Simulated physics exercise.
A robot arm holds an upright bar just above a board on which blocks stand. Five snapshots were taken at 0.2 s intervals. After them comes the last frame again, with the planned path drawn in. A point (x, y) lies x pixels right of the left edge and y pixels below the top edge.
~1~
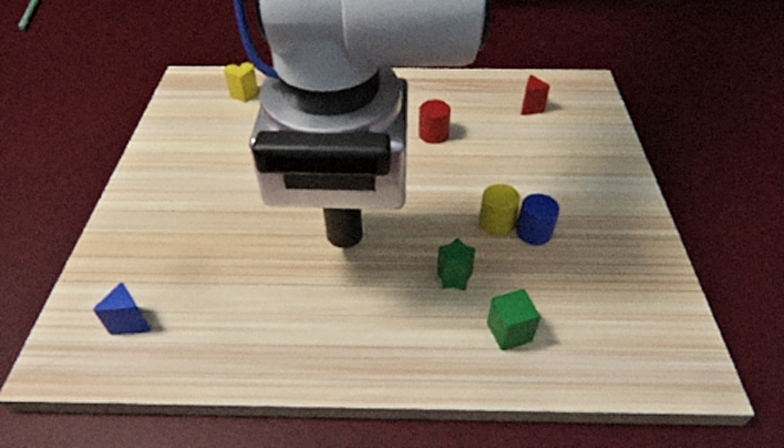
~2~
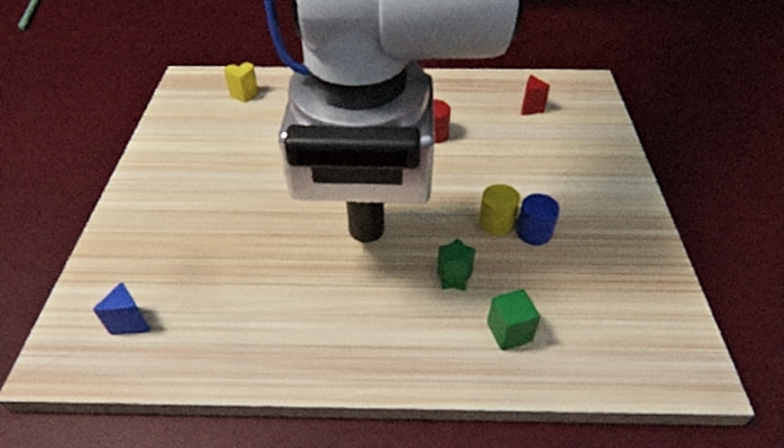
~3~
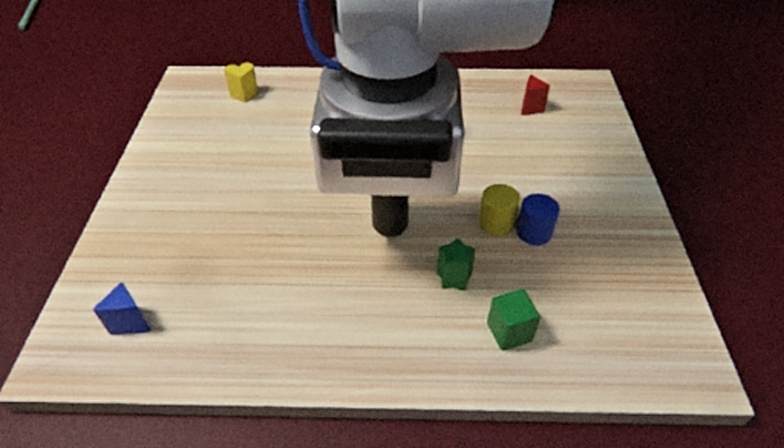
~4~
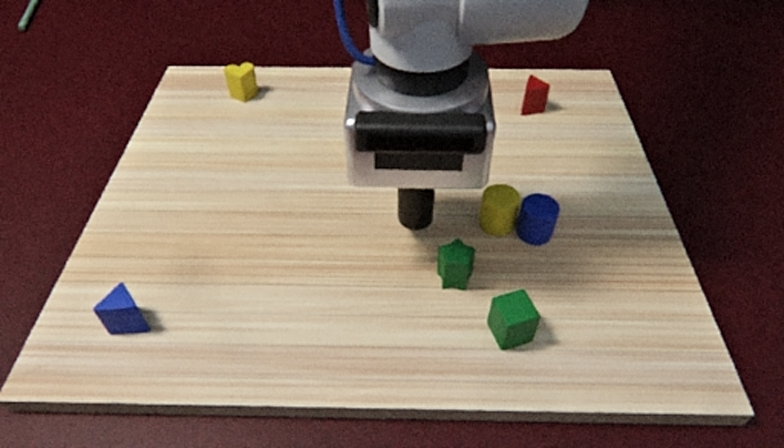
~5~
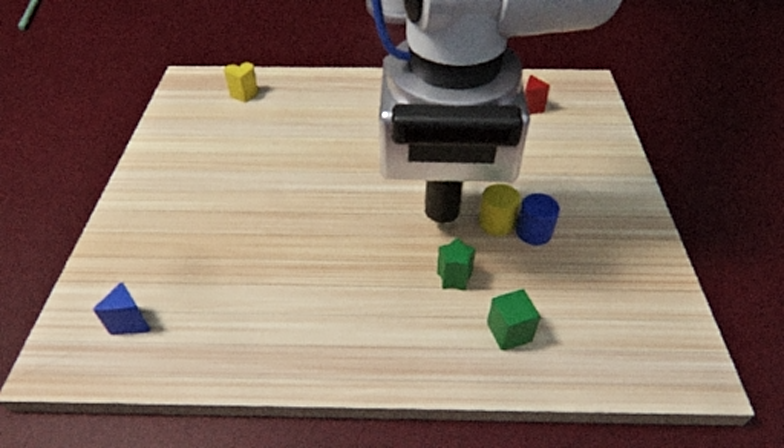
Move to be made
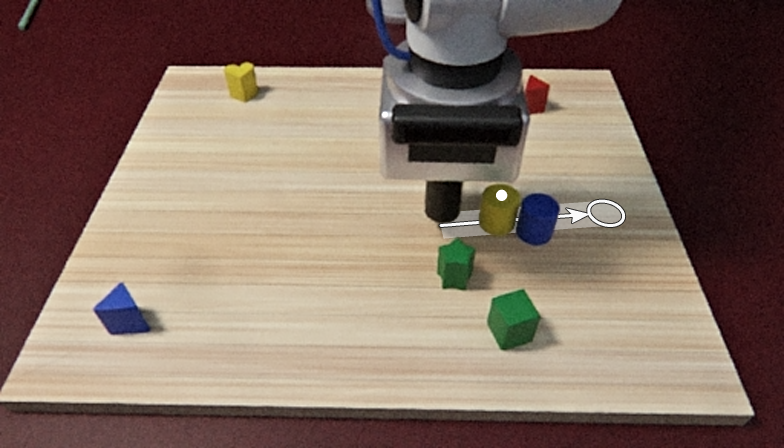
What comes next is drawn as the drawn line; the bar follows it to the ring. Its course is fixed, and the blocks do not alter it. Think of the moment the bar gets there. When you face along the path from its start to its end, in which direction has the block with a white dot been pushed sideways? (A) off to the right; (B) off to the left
I choose B.
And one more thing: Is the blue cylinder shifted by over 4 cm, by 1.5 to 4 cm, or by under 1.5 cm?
I reckon it covers more than 4 cm.
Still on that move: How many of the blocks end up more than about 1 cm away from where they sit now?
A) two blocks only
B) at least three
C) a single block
The answer is A.
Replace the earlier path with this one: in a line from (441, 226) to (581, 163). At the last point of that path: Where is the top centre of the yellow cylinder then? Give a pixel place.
In the picture, that point is around (537, 190).
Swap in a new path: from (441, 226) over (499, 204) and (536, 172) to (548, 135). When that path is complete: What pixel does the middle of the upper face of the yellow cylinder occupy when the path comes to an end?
So, by the moment the path ends, you'll find the top centre of the yellow cylinder at (545, 188).
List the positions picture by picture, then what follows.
Bar tip at (345, 235); block tops, green star-shaped block at (457, 251); yellow cylinder at (502, 195); blue cylinder at (541, 205), in the first frame.
Bar at (367, 230); blocks unchanged, in the second frame.
Bar at (390, 224); blocks unchanged, in the third frame.
Bar at (415, 218); blocks unchanged, in the fourth frame.
Bar at (442, 211); green star-shaped block at (457, 251); yellow cylinder at (502, 195); blue cylinder at (541, 205), in the fifth frame.
Path on the board, straight from (441, 226) to (606, 213); the dot is on the yellow cylinder.
What follows on the original path. One third of the way, bar at (500, 207); yellow cylinder at (537, 190); blue cylinder at (571, 207).
Two thirds of the way, bar at (556, 203); yellow cylinder at (589, 179); blue cylinder at (590, 209).
At the end, bar at (612, 199); green star-shaped block in place; yellow cylinder at (627, 166); blue cylinder at (608, 214).
